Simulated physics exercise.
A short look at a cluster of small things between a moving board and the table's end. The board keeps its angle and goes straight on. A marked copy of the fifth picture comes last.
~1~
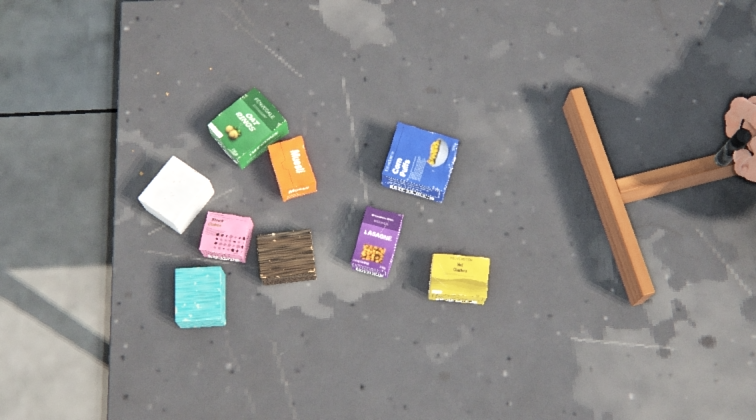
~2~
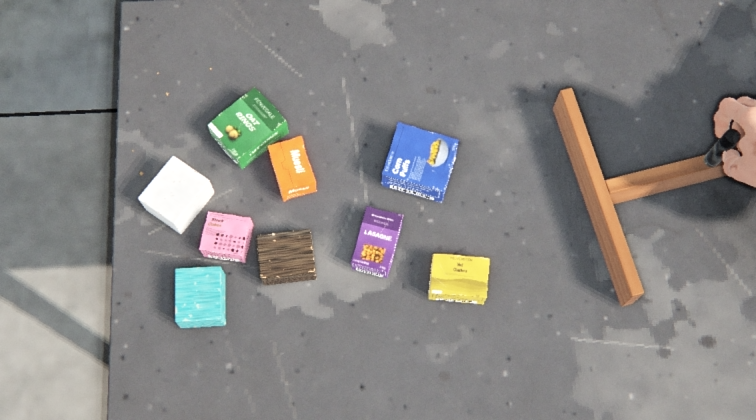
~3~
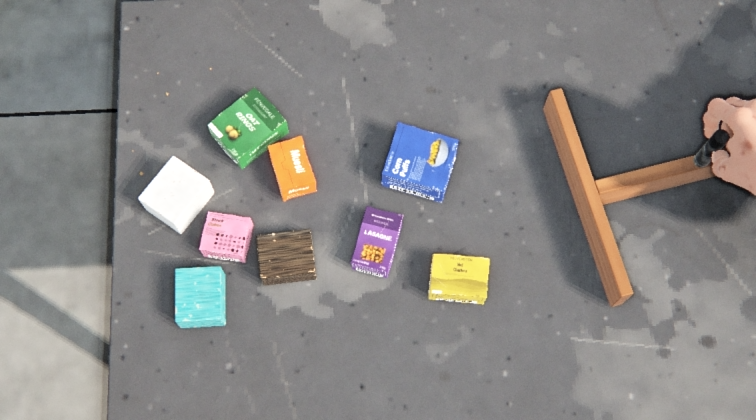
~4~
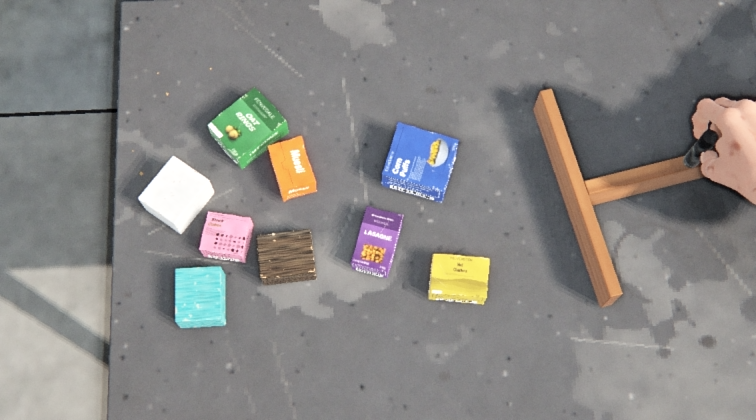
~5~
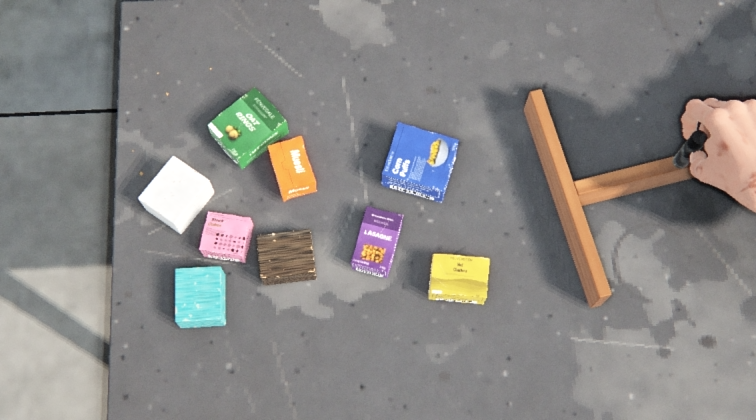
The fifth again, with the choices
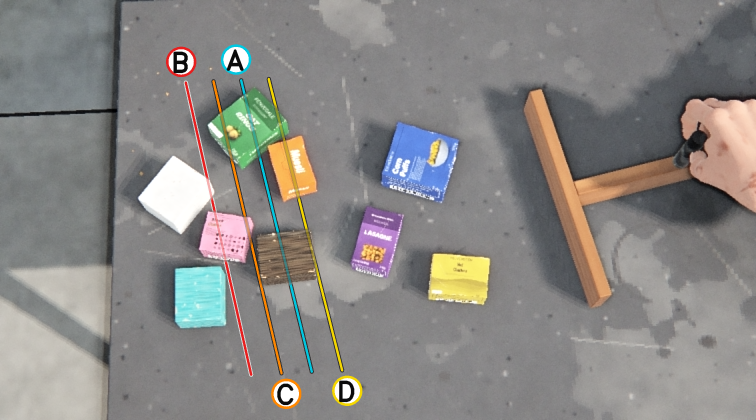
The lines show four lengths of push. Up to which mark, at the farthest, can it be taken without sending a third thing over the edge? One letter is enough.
No third one falls up to B.
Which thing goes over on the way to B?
The white block goes over.
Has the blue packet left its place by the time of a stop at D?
By then, yes.
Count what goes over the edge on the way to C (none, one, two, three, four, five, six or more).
By then, one.
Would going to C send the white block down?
Yes.
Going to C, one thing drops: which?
The white block.
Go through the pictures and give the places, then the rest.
The first picture shows orange packet (292, 169); white block (178, 195); pink packet (227, 237).
The second picture shows board (601, 188); green box (248, 128).
The third picture shows board (591, 189); blue packet (419, 164).
The fourth picture shows board (580, 189); purple packet (377, 243).
The fifth picture shows board (570, 190); orange packet (292, 169); white block (178, 195); pink packet (227, 237).
On the marked copy, A at (275, 219); B at (217, 221); C at (246, 220); D at (304, 217).
With B. Early on, board (444, 195); yellow packet (430, 290); blue packet (390, 178).
Further on, board (318, 201); white block (167, 197); pink packet (209, 237).
At the end, board (216, 206); white block over the edge; pink packet (111, 244); one fallen.
As for the rest, A is within the limit but short; C is within the limit but short; D is within the limit but short.
